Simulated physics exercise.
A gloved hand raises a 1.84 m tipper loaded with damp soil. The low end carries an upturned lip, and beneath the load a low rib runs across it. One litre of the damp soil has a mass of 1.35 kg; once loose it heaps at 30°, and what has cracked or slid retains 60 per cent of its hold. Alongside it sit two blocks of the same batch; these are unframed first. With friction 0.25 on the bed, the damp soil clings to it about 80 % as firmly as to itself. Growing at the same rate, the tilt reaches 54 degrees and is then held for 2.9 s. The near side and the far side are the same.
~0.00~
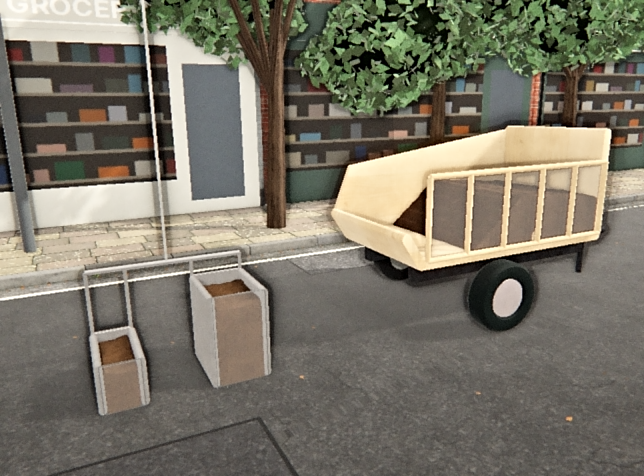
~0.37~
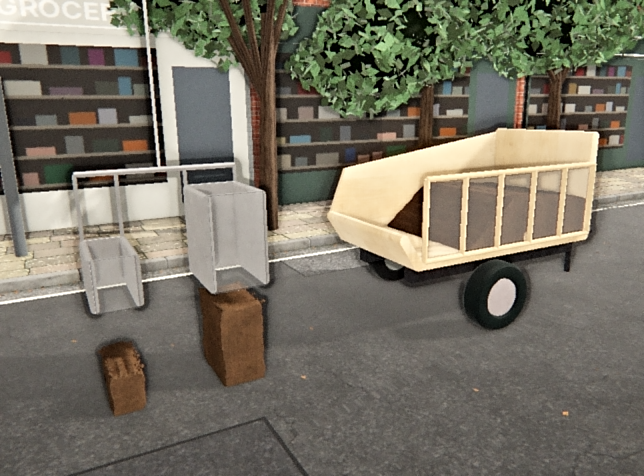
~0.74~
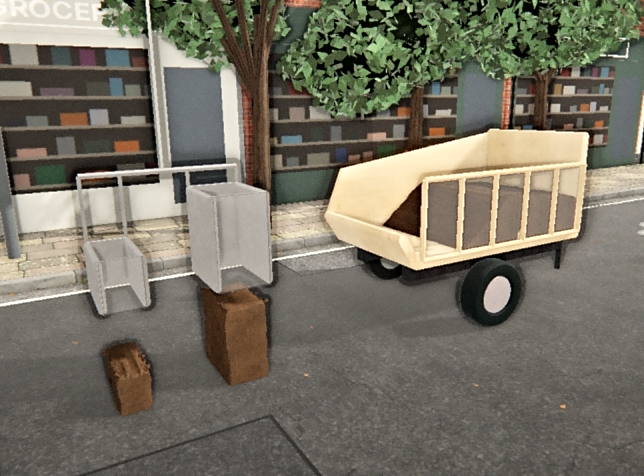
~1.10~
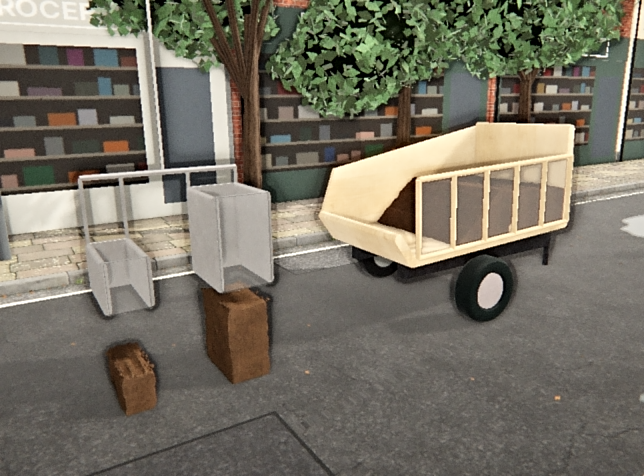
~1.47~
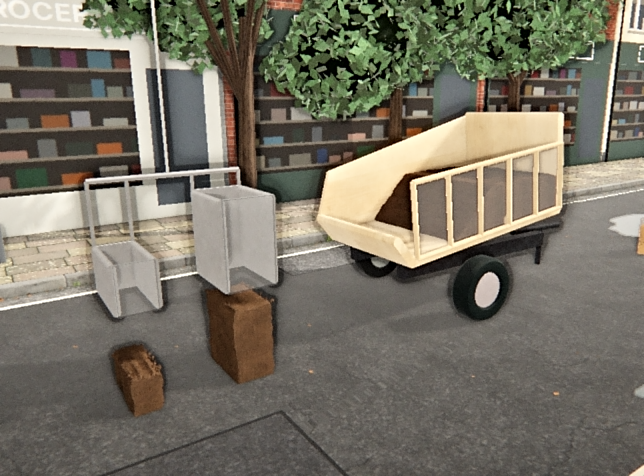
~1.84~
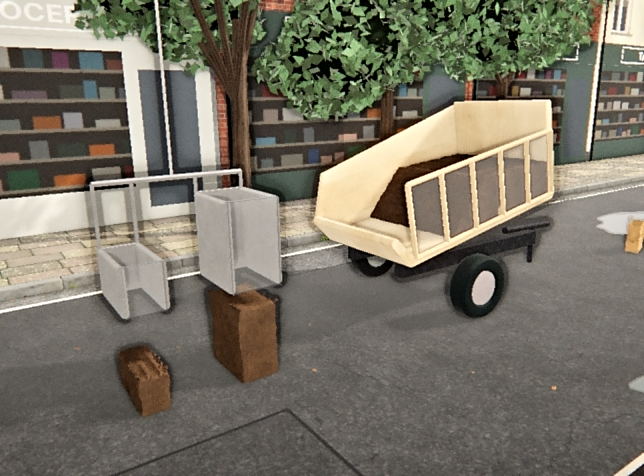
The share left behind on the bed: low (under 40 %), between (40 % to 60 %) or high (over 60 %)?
Result: The topmost band (over 60 %).
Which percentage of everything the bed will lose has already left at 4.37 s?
Close to 0 in a hundred.
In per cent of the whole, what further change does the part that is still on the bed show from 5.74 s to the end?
From that time to the end, some 1 % of the whole.
By 3.00 s, the tilt is 24 degrees and 100 % is on the bed.
By 4.37 s, the tilt is 41 degrees and 100 % is on the bed.
By 5.74 s, the tilt is 54 degrees and 70 % is on the bed.
By 7.11 s, the tilt is 54 degrees and 70 % is on the bed.
By 8.57 s, at the end, the tilt is 54 degrees and 70 % is on the bed.
